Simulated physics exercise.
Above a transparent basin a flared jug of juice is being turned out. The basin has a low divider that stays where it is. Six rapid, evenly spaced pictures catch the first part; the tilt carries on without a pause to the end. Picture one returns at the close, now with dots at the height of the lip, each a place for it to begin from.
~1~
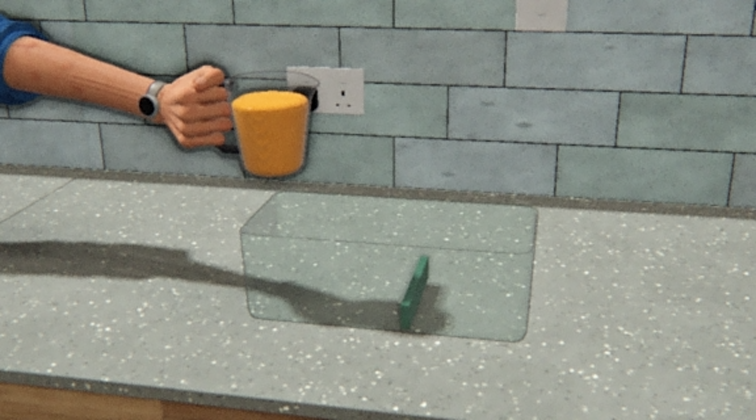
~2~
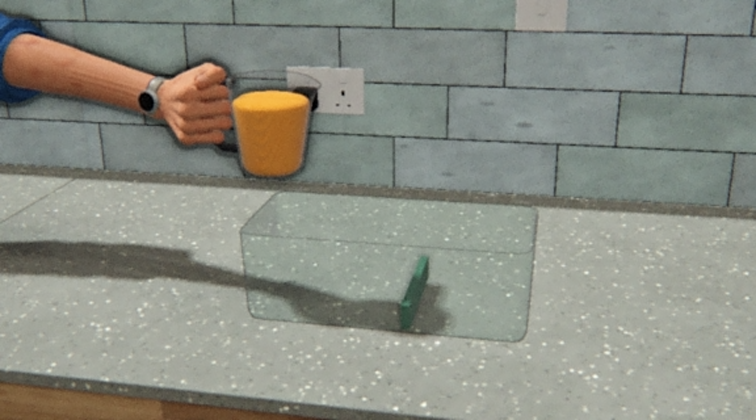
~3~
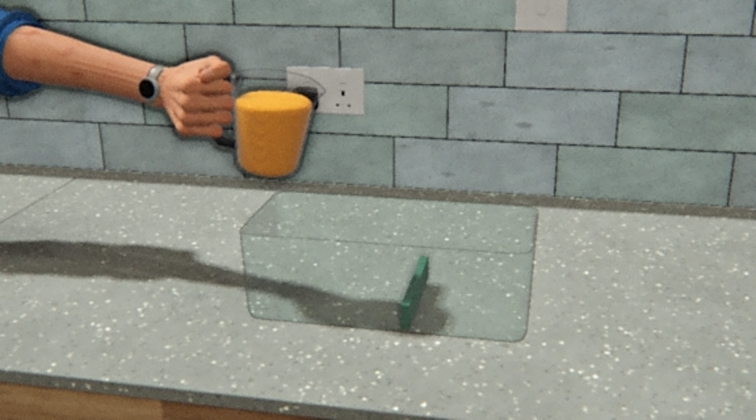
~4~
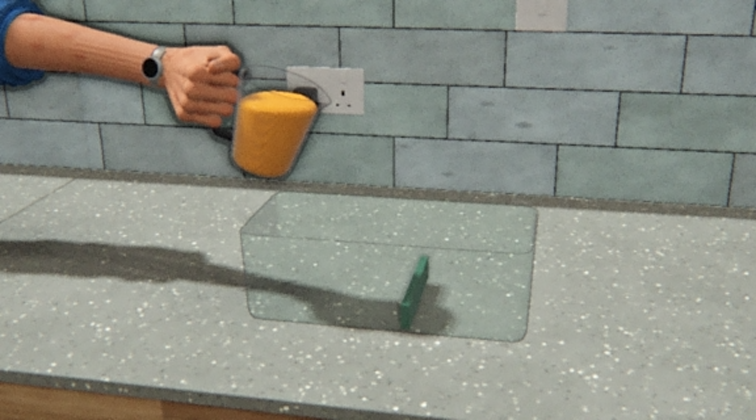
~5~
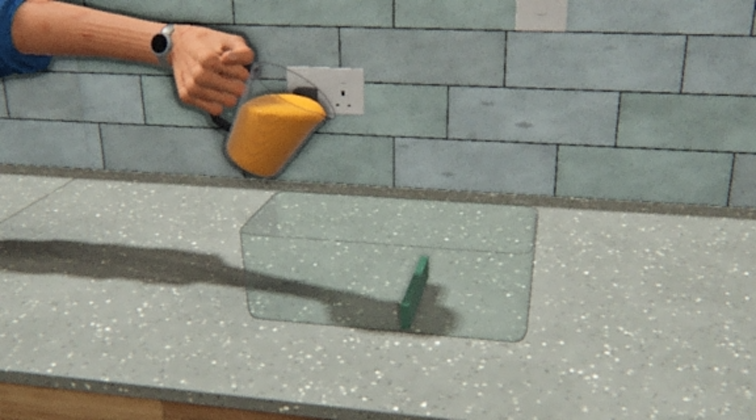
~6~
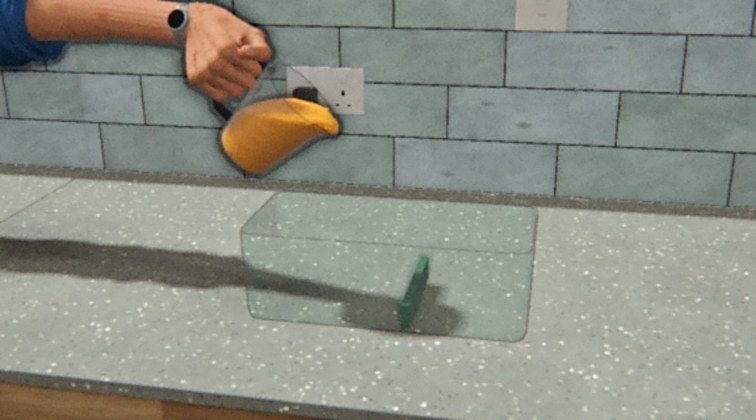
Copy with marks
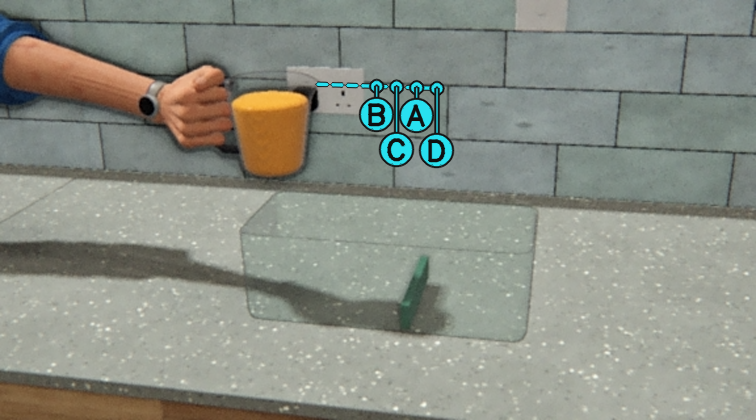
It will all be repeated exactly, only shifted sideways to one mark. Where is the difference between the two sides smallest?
B.
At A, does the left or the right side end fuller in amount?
The right one.
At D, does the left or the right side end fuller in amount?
The right one.
On the marked copy, A at (416, 87); B at (376, 86); C at (396, 87); D at (436, 88).
With A, about 7 % ends left of the wall and 90 % right of it; 3 % is lost outside.
With B, about 50 % ends left of the wall and 48 % right of it.
With C, about 11 % ends left of the wall and 87 % right of it.
With D, about 11 % ends left of the wall and 83 % right of it; 6 % is lost outside.
